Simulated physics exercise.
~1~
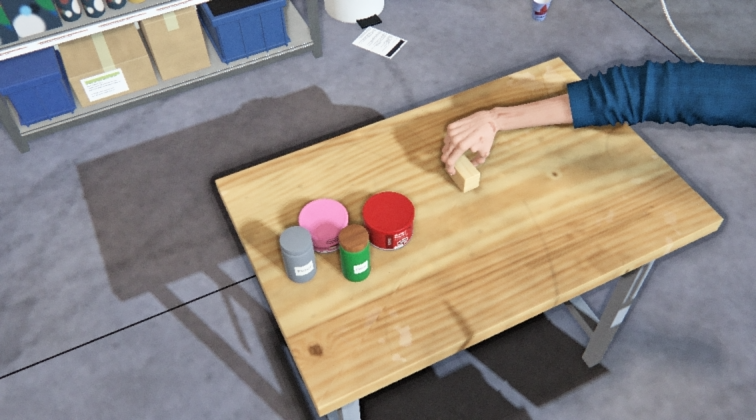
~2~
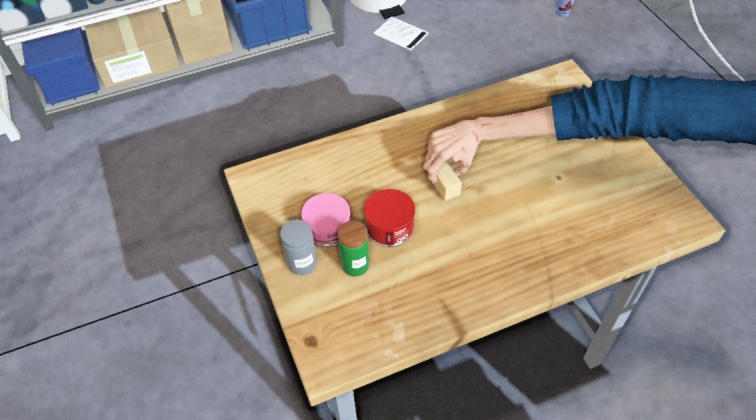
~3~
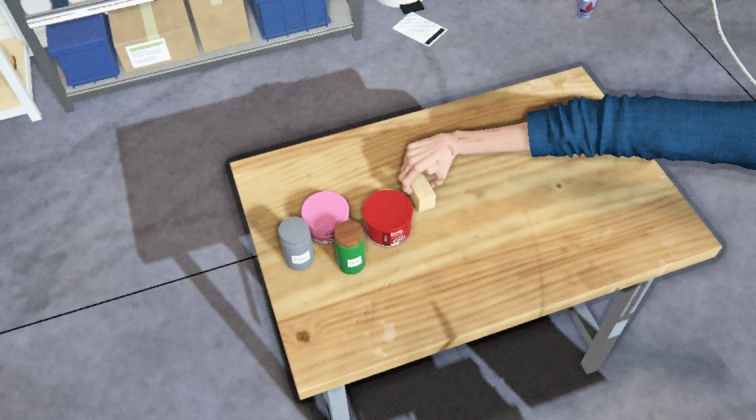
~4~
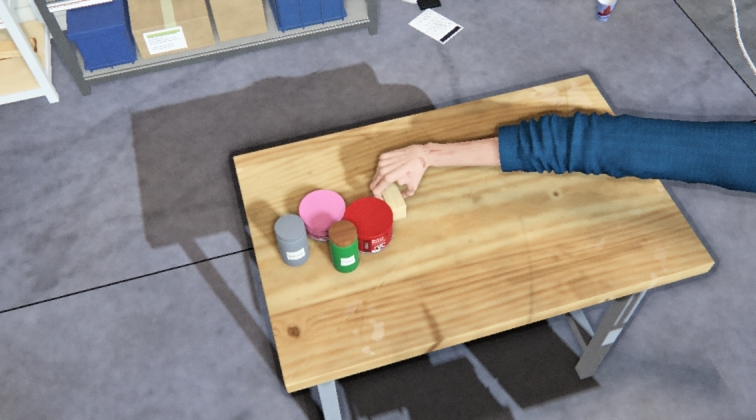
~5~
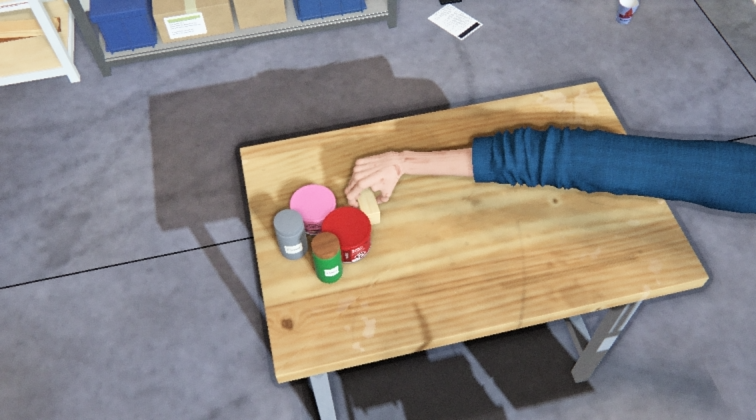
A hand in a blue sleeve slid a small wooden block leftward across a table into a red tub, which shifted left and nudged a green jar and a pink tub, while the grey jar stayed put and everything remained upright.
